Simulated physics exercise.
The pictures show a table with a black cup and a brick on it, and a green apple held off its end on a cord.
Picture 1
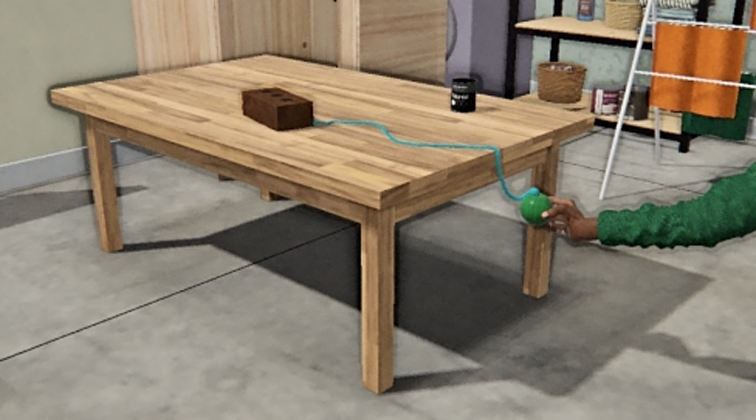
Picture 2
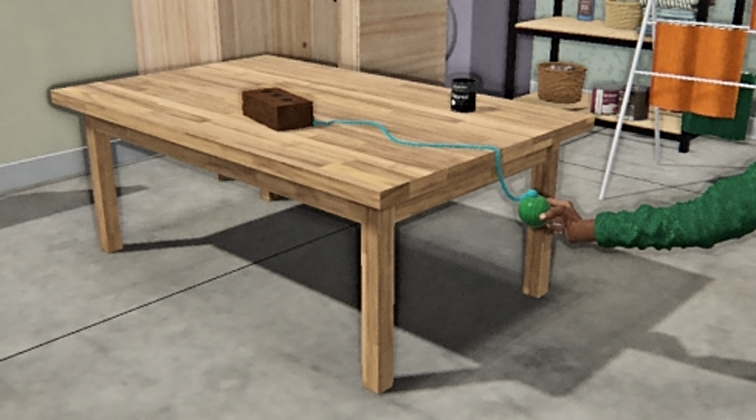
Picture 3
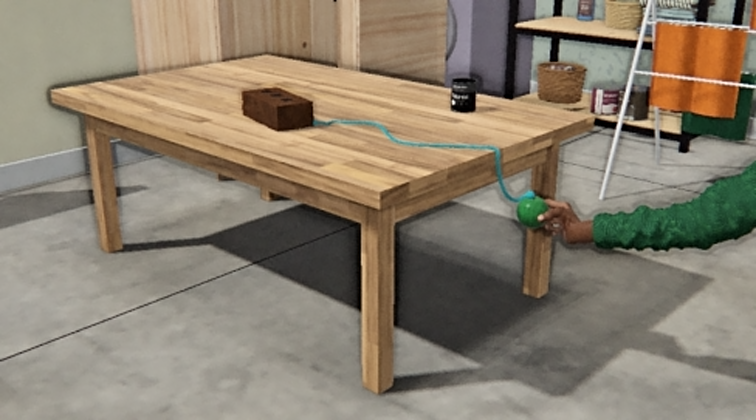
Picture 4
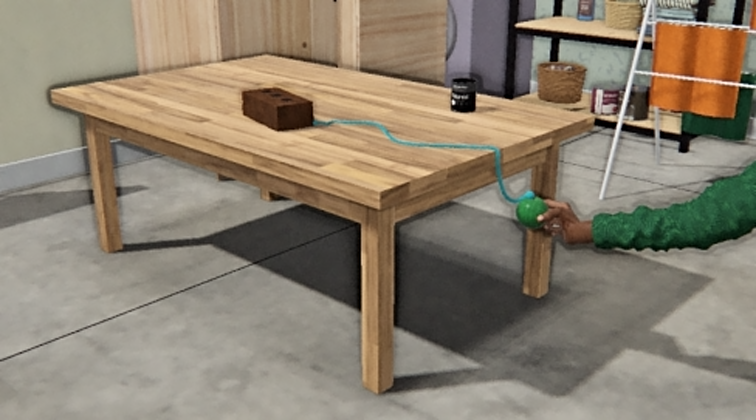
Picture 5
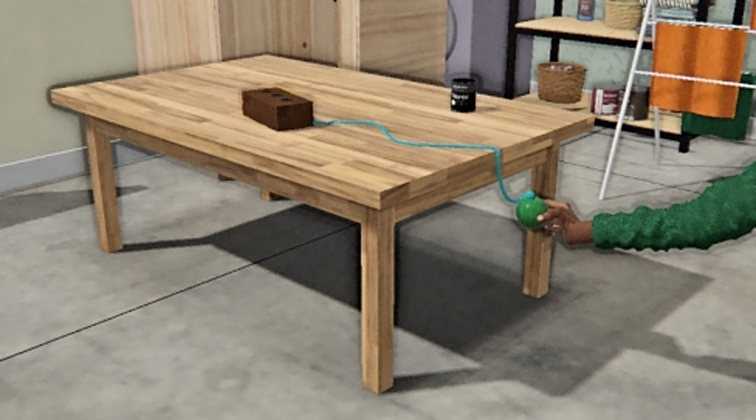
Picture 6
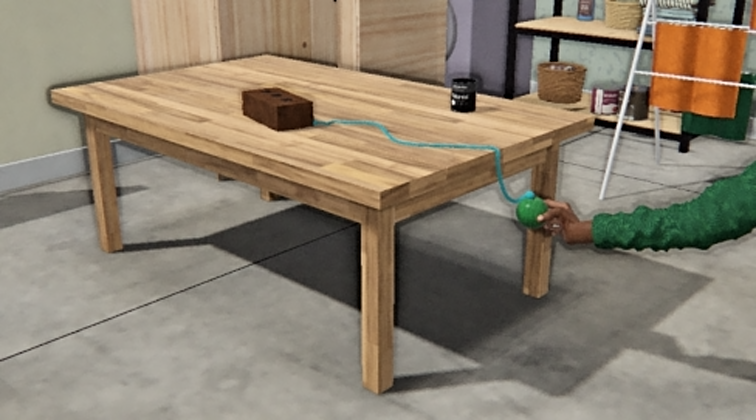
A hand in a green knitted sleeve, reaching in from the right, holds a small green ball-like apple just off the right end of a long wooden table, seen from slightly above by a still camera. A blue-green cord runs from it across the tabletop to a reddish-brown brick, left of a black cup, with shelves and an orange cloth behind. Almost nothing moves; the hand keeps its grip, shifting barely at all.
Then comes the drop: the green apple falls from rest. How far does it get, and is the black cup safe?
As I see it, the green apple never lands. The black cup holds its spot.
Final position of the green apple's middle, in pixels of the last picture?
It finishes at pixel (459, 275).
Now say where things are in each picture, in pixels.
Green apple (537, 209); brick (276, 96); black cup (464, 80), in the first picture.
Green apple (535, 211), in the second picture.
Green apple (533, 212), in the third picture.
Green apple (532, 212); cord through (375, 124) (409, 144), in the fourth picture.
Green apple (532, 212); cord through (375, 124) (409, 144), in the fifth picture.
Green apple (532, 212); brick (276, 96); black cup (464, 80); cord tied to the brick, with little slack, in the sixth picture.
Then, 0.60 s after the last picture, apple below the edge near (445, 257); brick unmoved; cup unmoved.
Then, 1.56 s after the last picture, apple below the edge near (455, 272); brick unmoved; cup unmoved.
At rest, apple below the edge near (459, 275); brick unmoved; cup unmoved. The green apple hangs in the air and the black cup remains where it stands.
